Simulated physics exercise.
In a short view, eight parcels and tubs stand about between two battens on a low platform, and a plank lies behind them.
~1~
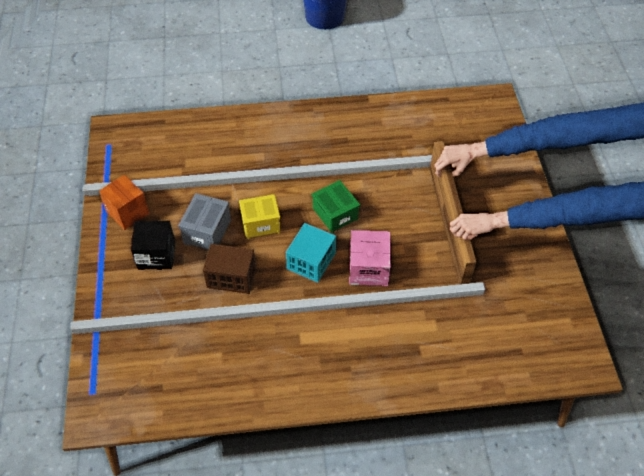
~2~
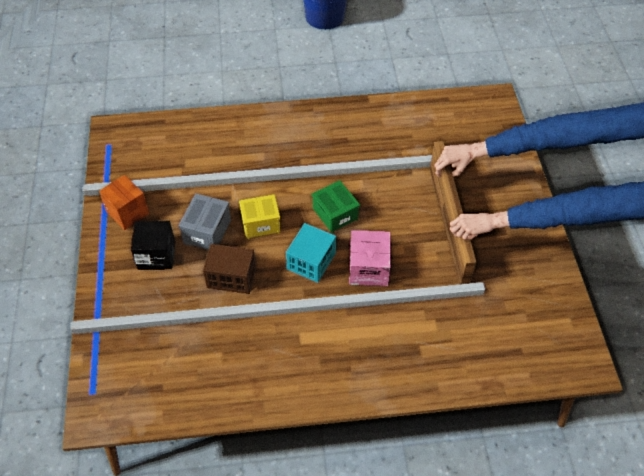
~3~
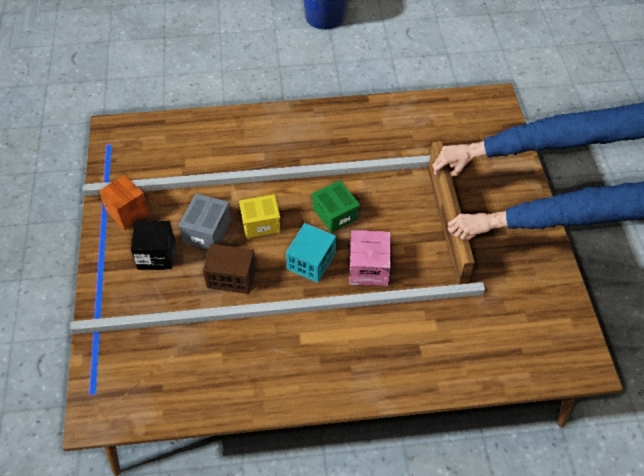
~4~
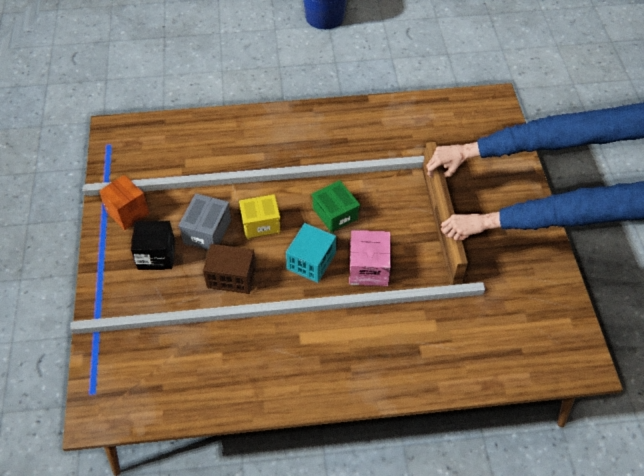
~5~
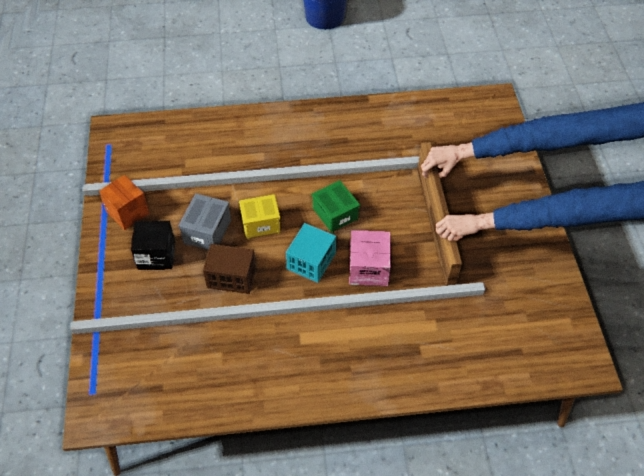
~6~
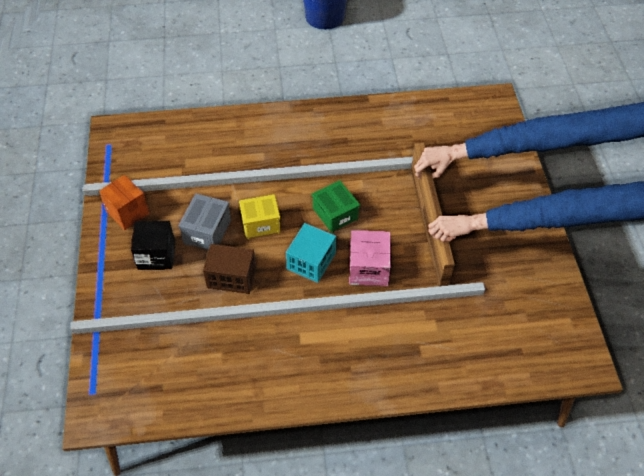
Two hands in blue sleeves held a wooden plank at the right of a low platform, then slid it slightly left between two battens toward eight colourful boxes, which stayed still.
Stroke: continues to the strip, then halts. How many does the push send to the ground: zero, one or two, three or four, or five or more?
I foresee five or more drops here.
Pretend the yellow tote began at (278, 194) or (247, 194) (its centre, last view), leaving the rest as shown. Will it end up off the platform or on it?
For the yellow tote: It comes off, then it comes off.
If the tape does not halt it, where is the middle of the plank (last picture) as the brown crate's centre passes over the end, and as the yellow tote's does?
The brown crate puts it at (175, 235), the yellow tote at (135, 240).
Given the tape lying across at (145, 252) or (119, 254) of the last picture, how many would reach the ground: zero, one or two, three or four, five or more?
For the first place I'd say three to four, and for the second five or over.
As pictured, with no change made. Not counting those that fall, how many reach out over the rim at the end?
It would come to 2.
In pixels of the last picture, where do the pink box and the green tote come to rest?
(75, 288) and (83, 223).
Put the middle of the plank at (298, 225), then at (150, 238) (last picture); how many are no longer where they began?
I make it 6 at the first spot and 8 at the other.
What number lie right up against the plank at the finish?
It is in contact with 2.
Soon after, none off yet; orange parcel at rest near (124, 202); black parcel at rest near (154, 246); grey tote moved a little near (199, 225).
At rest, the number that fall off is five or more; fallen, turquoise crate, yellow tote, brown crate, grey tote, black parcel and orange parcel.
